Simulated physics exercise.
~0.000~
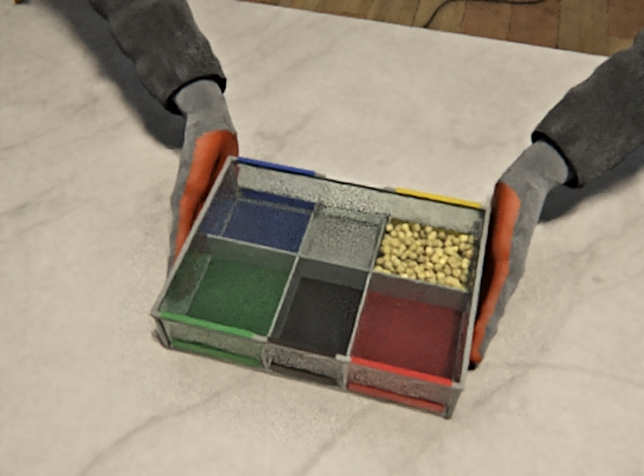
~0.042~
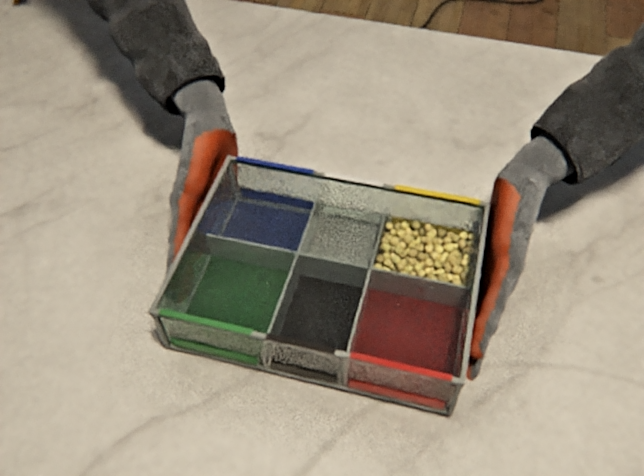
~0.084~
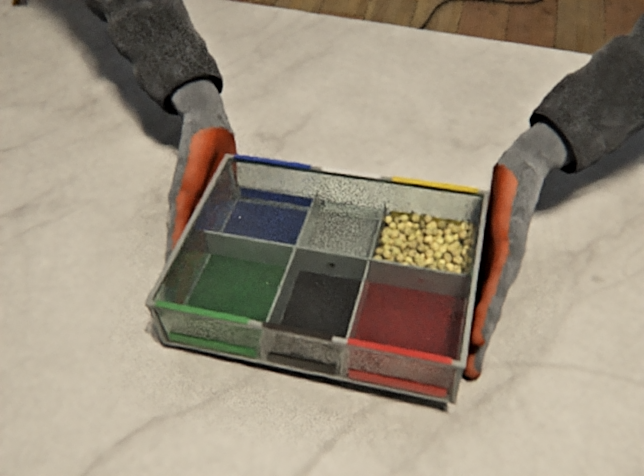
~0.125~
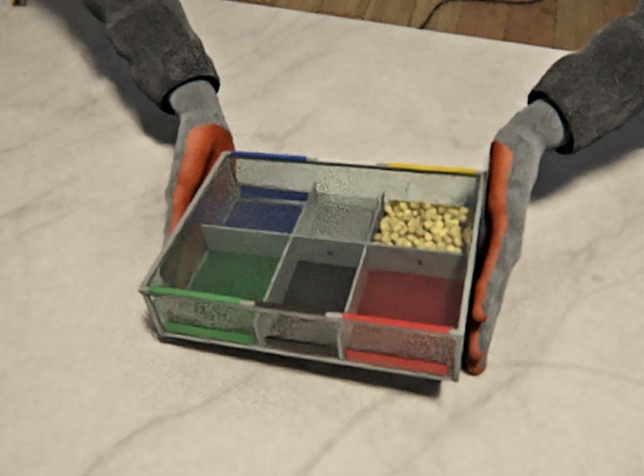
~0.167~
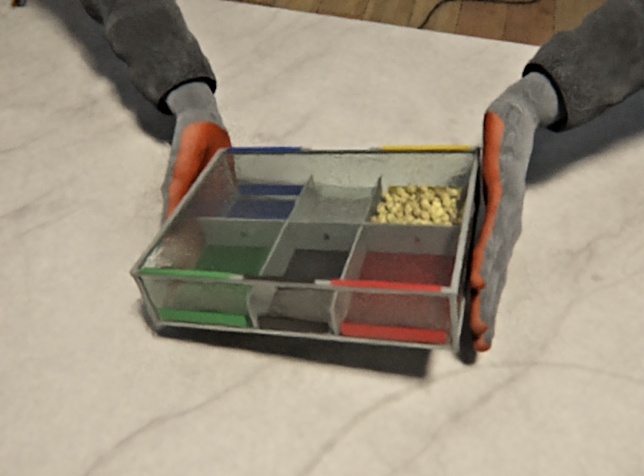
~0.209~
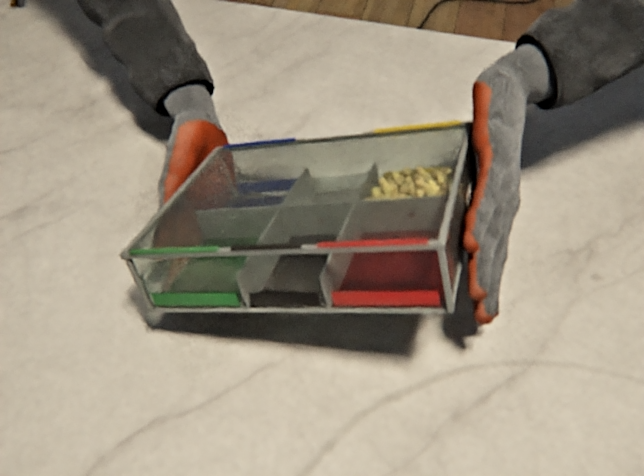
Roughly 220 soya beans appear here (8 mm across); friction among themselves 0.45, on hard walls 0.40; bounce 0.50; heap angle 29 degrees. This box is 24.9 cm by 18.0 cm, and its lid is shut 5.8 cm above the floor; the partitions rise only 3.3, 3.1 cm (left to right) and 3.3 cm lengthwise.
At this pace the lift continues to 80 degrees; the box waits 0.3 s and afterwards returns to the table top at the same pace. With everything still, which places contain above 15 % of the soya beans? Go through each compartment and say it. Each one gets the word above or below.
One by one: Red: Fails, blue: Succeeds, green: Fails, yellow: Succeeds, white: Succeeds, black: Fails.
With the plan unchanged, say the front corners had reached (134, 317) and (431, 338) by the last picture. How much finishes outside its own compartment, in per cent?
Then around 75 percent would end up out of place.
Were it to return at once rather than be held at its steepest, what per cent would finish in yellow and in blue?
Yellow 50; blue 20.
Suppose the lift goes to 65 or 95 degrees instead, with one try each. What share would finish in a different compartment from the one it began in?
About 30 and 85 per cent.
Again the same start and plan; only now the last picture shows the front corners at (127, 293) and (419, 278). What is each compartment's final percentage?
By the end, red has 0%, blue has 60%, green has 0%, yellow has 25%, white has 10% and black has 0%.
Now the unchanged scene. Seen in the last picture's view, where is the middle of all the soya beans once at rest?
At about (328, 232).
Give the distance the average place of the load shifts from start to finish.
Some 9.5 cm.
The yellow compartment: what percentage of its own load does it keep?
Roughly 40 per cent.
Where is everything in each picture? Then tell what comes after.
Box tilt 0 degrees, front corners at (156, 312) and (459, 385); yellow 100 %, in the first picture.
Box tilt 1 degrees, front corners at (155, 310) and (460, 380), in the second picture.
Box tilt 5 degrees, front corners at (152, 302) and (460, 363), lowest corner left back, in the third picture.
Box tilt 10 degrees, front corners at (145, 288) and (458, 333), lowest corner left back, in the fourth picture.
Box tilt 17 degrees, front corners at (137, 271) and (451, 291), lowest corner left back, in the fifth picture.
Box tilt 24 degrees, front corners at (127, 254) and (438, 243), lowest corner left back; yellow 100 %. The box's pace is about 160 degrees a second, in the sixth picture.
After 0.81 s, tilt 80 degrees; blue 20 %, yellow 60 %, white 25 %.
After 1.20 s, tilt 44 degrees; blue 40 %, yellow 35 %, white 20 %.
Then, at 1.68 s, tilt 0 degrees; blue 40 %, yellow 35 %, white 20 %.
At rest (2.1 s), red 0 %, blue 40 %, green 0 %, yellow 35 %, white 20 %, black 0 %.
